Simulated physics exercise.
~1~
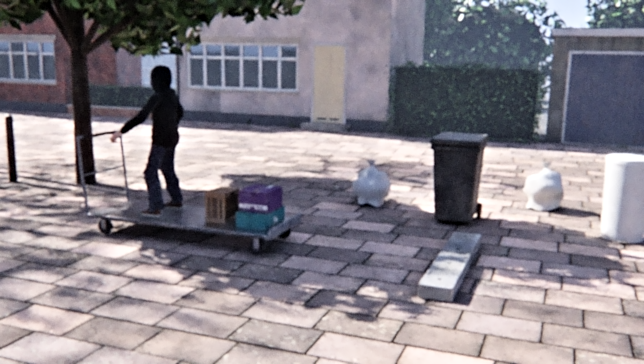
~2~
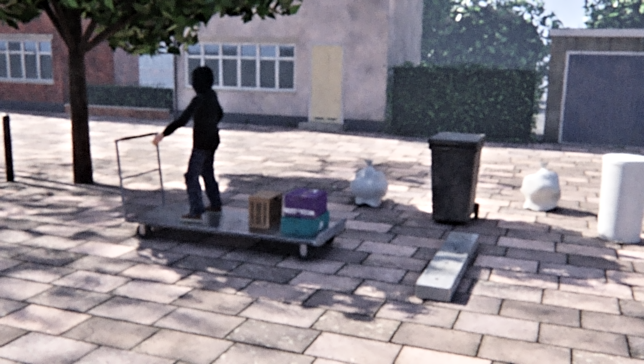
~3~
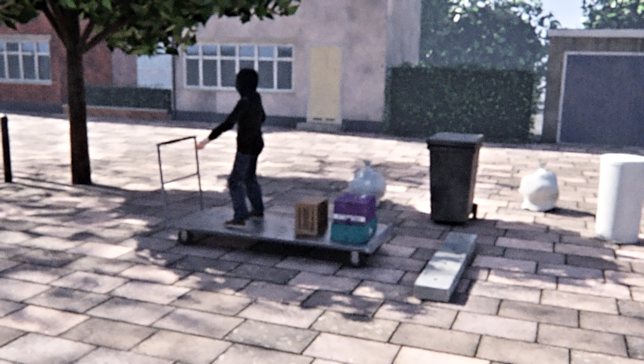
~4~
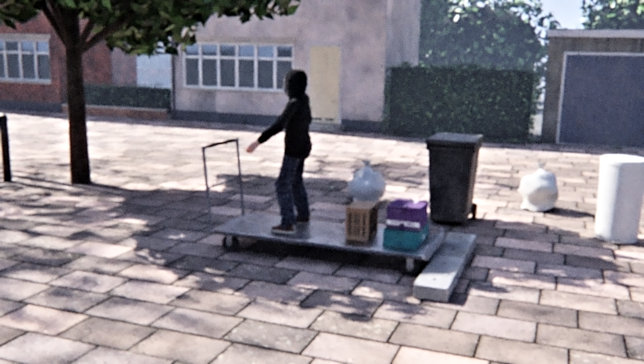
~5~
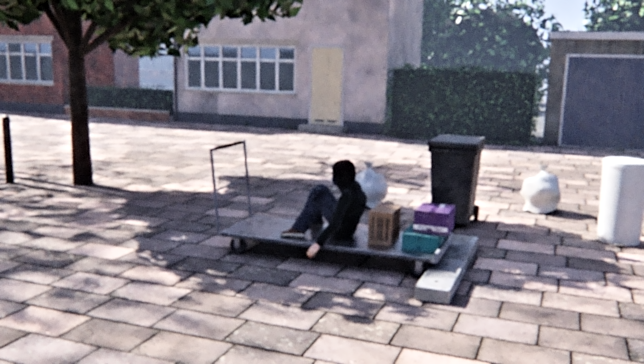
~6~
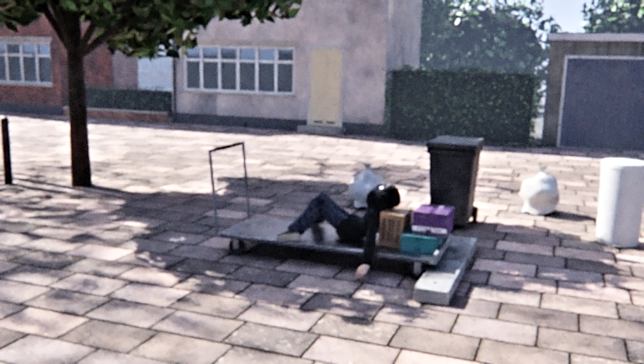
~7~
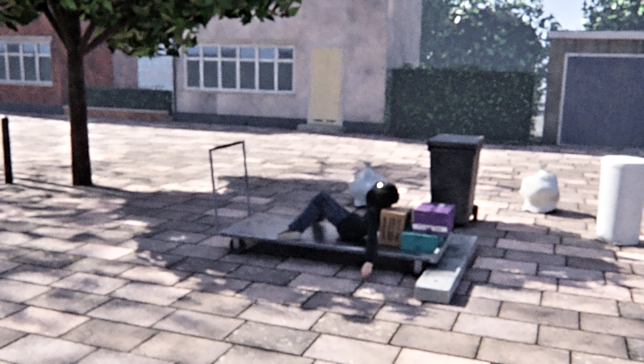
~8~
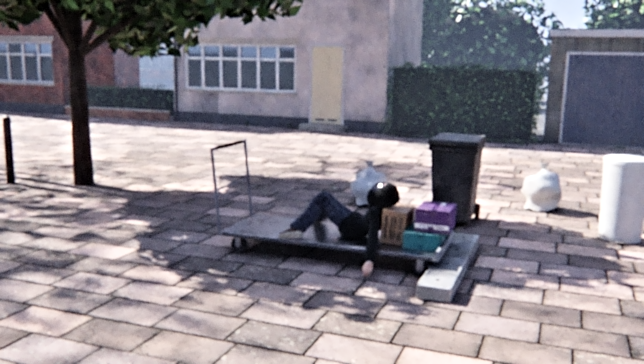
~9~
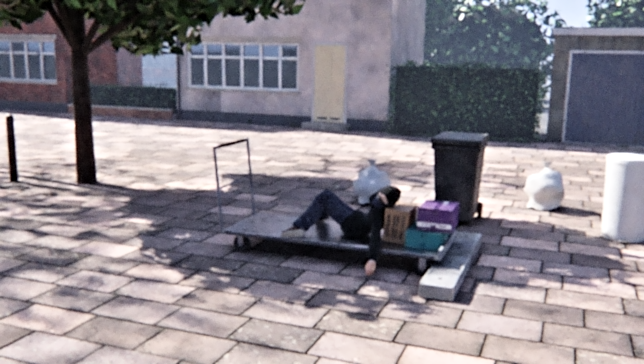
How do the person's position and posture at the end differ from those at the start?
At the start the person stands upright on the trolley near the tree at left. By the end the person is farther right, lying back on the deck against the brown crate near the kerb.
